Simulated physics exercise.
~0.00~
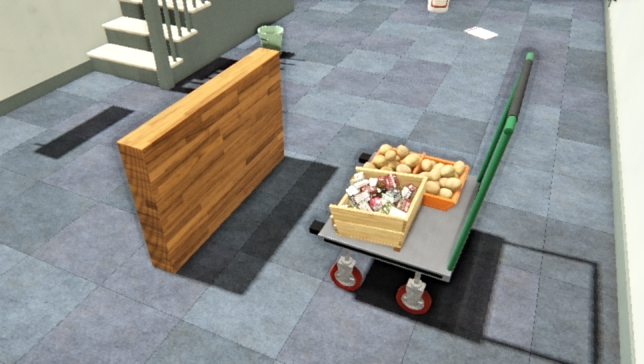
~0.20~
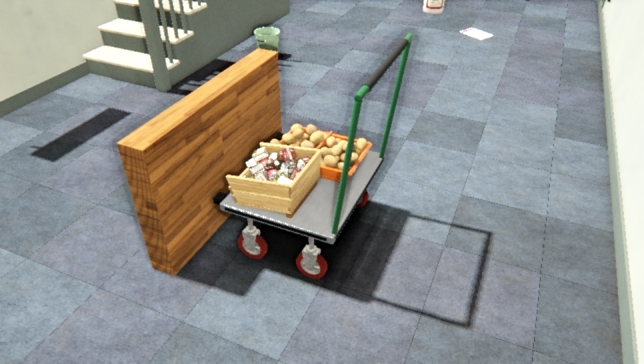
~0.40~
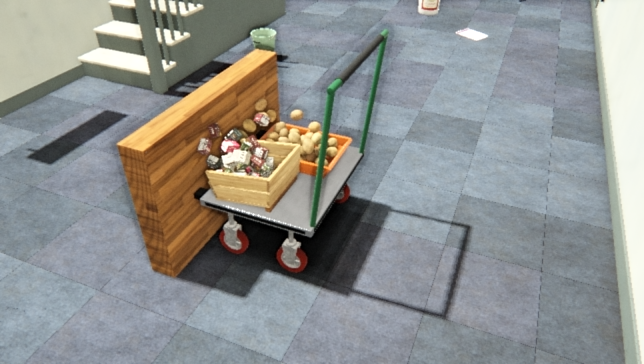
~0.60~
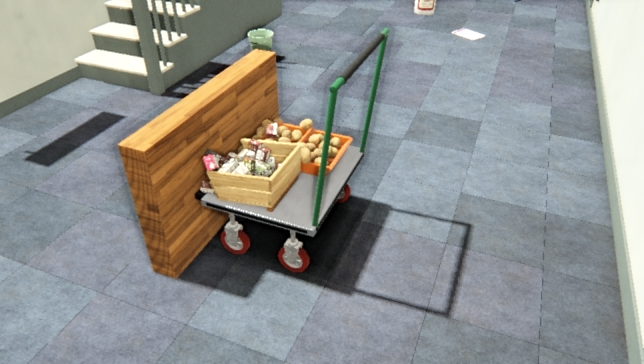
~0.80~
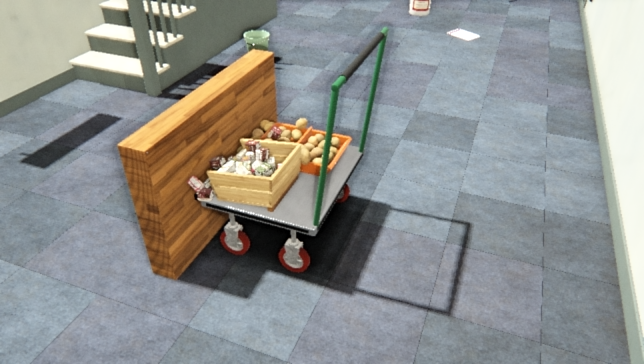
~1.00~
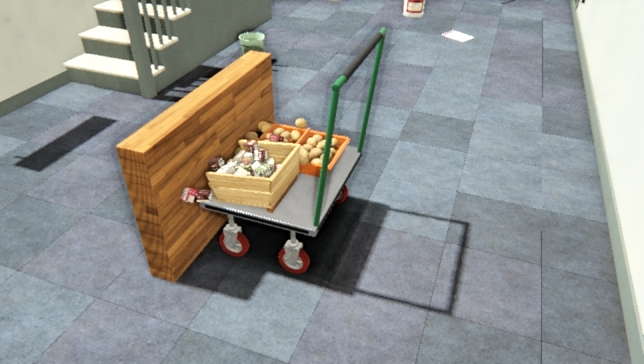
A thick wooden wall stands on a blue-grey tiled floor, seen from above in a room with pale stairs at the back left. To its right, a grey trolley with a green handle and red wheels carries a wooden crate of small cartons and, behind it, an orange crate of potatoes. The trolley rolls left and stops abruptly against the wall. Cartons and potatoes surge up and forward out of both crates towards the wooden face, then drop. The trolley stays put, both crates still in place but less full, with a few cartons resting at the deck's left edge.
